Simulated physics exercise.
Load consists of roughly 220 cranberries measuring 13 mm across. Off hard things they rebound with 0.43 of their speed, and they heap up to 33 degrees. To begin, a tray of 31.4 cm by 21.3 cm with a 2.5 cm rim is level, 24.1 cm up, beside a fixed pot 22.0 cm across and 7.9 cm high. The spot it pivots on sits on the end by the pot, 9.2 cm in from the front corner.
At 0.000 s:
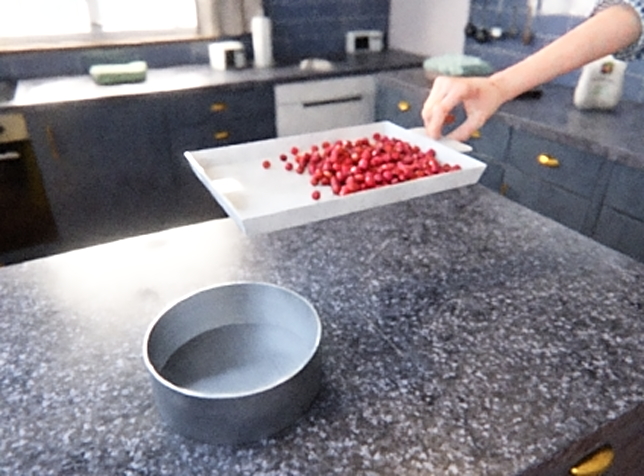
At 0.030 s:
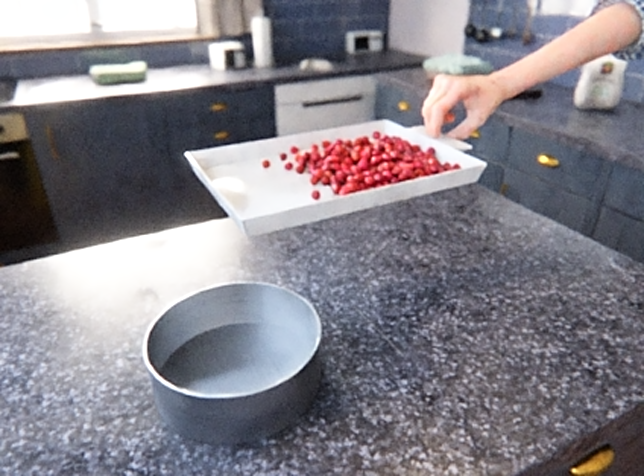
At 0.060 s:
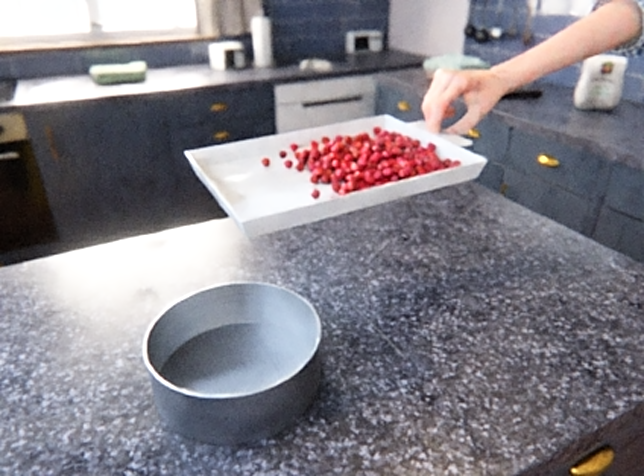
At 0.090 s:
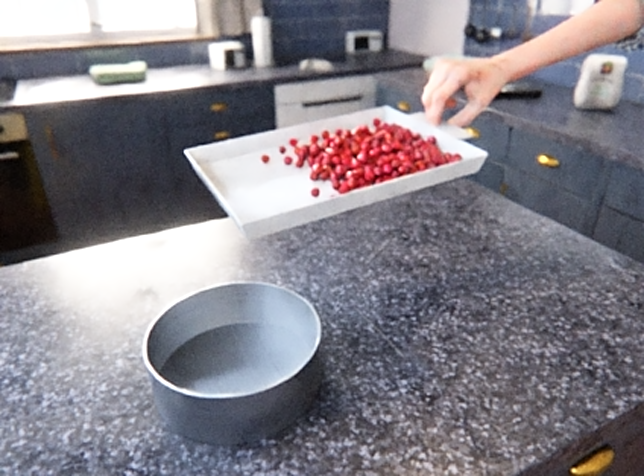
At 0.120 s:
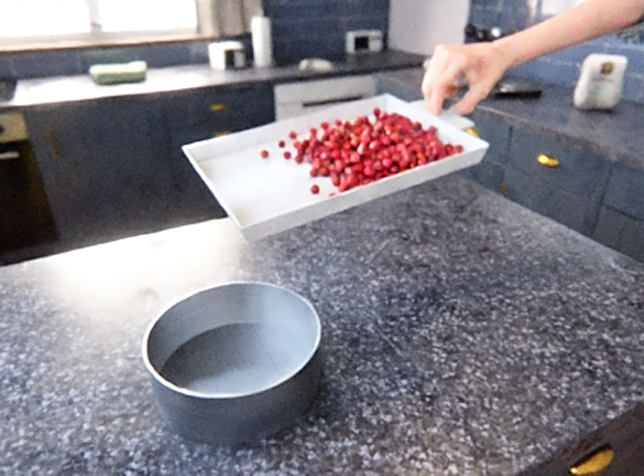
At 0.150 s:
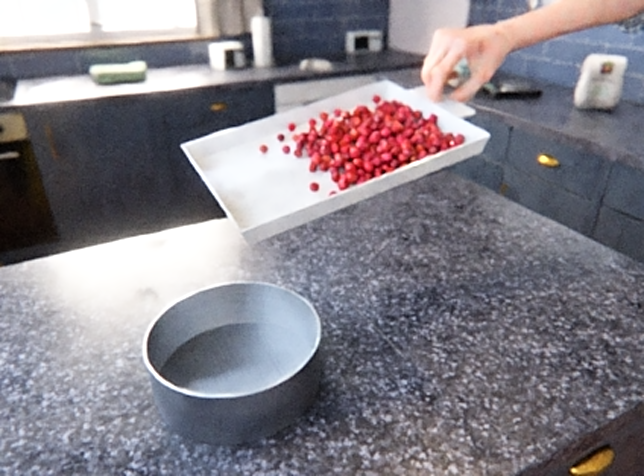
In a kitchen with dark blue cabinets and a blue tiled wall, the view looks slightly down across a speckled dark grey countertop. A round grey metal pot stands empty at the lower left, and above and behind it a hand reaching in from the right holds a shallow white tray of red cranberries. The tray stays nearly level, then its right end rises slightly as the hand lifts, while the camera stays still.
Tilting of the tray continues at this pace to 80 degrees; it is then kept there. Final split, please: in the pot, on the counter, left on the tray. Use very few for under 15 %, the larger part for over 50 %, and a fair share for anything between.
Pot: The larger part, counter: A fair share, left on the tray: Very few.
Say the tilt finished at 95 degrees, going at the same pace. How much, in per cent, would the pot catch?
75 %.
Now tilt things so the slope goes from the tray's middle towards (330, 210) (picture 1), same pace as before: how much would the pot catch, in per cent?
That comes to around 65 per cent.
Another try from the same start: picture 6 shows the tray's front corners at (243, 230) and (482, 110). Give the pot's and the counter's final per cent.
Split: Pot = 40, counter = 60.
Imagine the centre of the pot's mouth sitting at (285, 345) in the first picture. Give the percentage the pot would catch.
Some 55 per cent.
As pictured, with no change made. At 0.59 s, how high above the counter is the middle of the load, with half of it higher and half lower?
Some 30 cm above the counter.
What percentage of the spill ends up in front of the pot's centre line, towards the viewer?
Estimate: Close to 90 per cent of the pieces.
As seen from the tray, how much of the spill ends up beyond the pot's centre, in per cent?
Near 100 in a hundred.
After 0.42 s, tilt 46 degrees; the tray holds 100 %, the pot 0 %.
After 0.59 s, tilt 68 degrees; the tray holds 100 %, the pot 0 %.
After 0.89 s, tilt 80 degrees; the tray holds 15 %, the pot 45 %.
By 1.9 s all is still; pot 65 %, counter 25 %, tray 5 %.
